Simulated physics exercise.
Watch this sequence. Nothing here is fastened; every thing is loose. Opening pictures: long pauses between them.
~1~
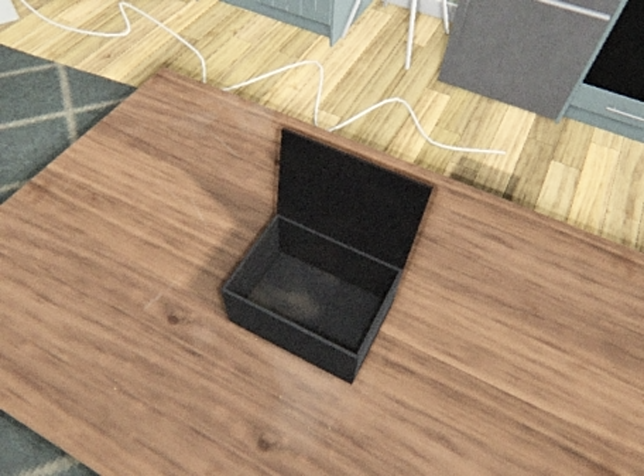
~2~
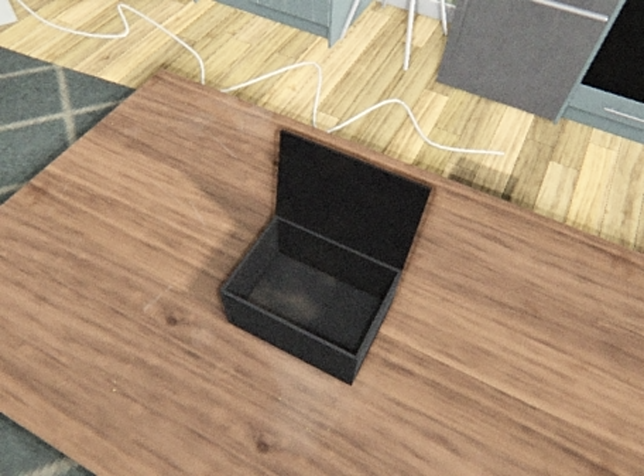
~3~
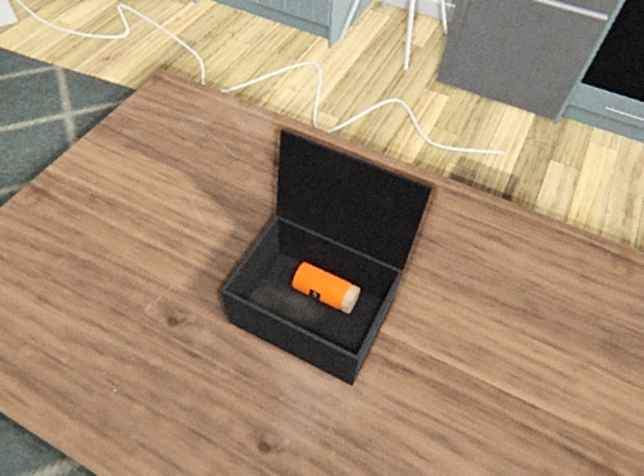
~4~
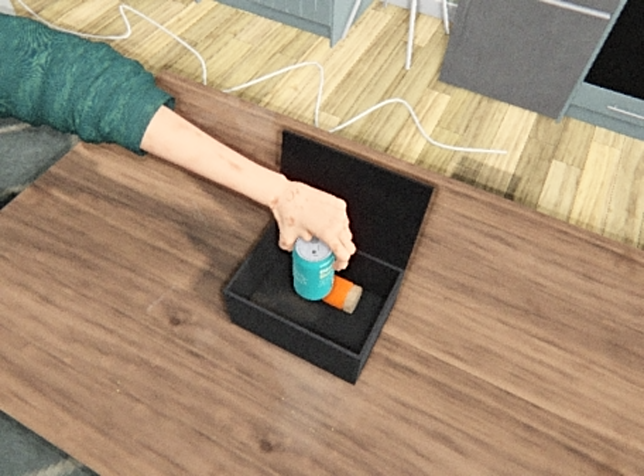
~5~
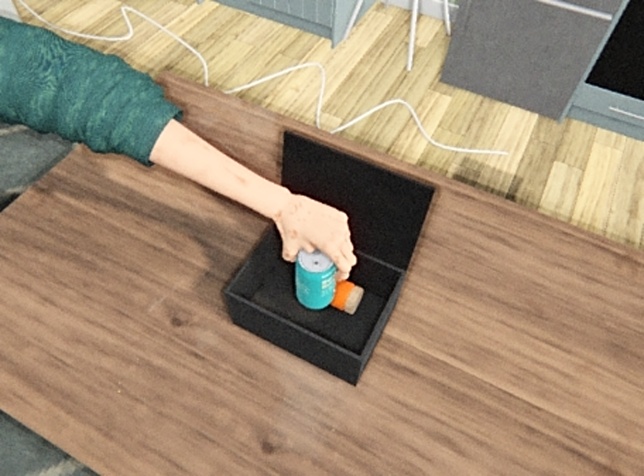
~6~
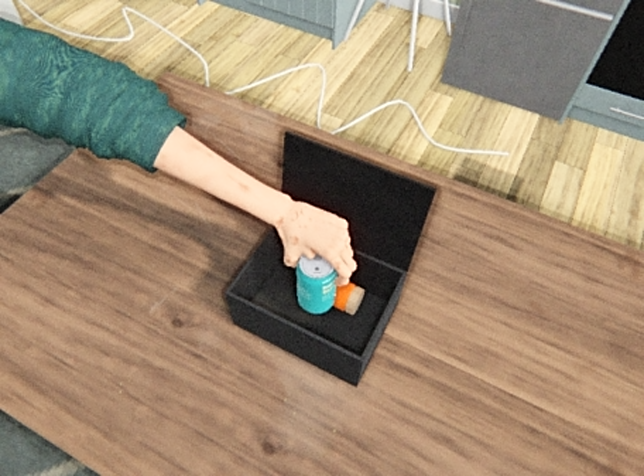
An orange shaker appeared lying in the open black box on the wooden table, then a hand in a green sleeve held a turquoise can beside it and lowered it slightly.
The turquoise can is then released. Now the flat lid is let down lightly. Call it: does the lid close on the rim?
My call is that it fails to close.
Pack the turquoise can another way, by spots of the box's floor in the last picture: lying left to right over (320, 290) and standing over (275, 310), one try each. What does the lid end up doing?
First try: The lid comes down fully; second try: The lid stays propped open.
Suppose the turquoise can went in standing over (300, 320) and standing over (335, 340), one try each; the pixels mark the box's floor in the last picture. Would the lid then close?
Case one: Lid left up; case two: Lid left up.
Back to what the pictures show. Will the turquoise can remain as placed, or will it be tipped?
At the finish it goes crooked.
Then, 0.90 s after the last picture, lid starting down; turquoise can tipped 55° from how it was near (313, 301); orange shaker rolled a little.
Then, 1.60 s after the last picture, lid 59° above the rim; turquoise can tipped 55° from how it was near (313, 301); orange shaker rolled a little.
Then, 2.00 s after the last picture, lid 30° above the rim; turquoise can tipped 56° from how it was near (313, 301); orange shaker rolled a little.
Then, 2.70 s after the last picture, lid 9° above the rim; turquoise can tipped 56° from how it was near (313, 301); orange shaker rolled a little.
At rest, lid 9° above the rim; tipped over in the box, turquoise can; orange shaker in place. Seen from the same camera at the end, turquoise can near (313, 301).
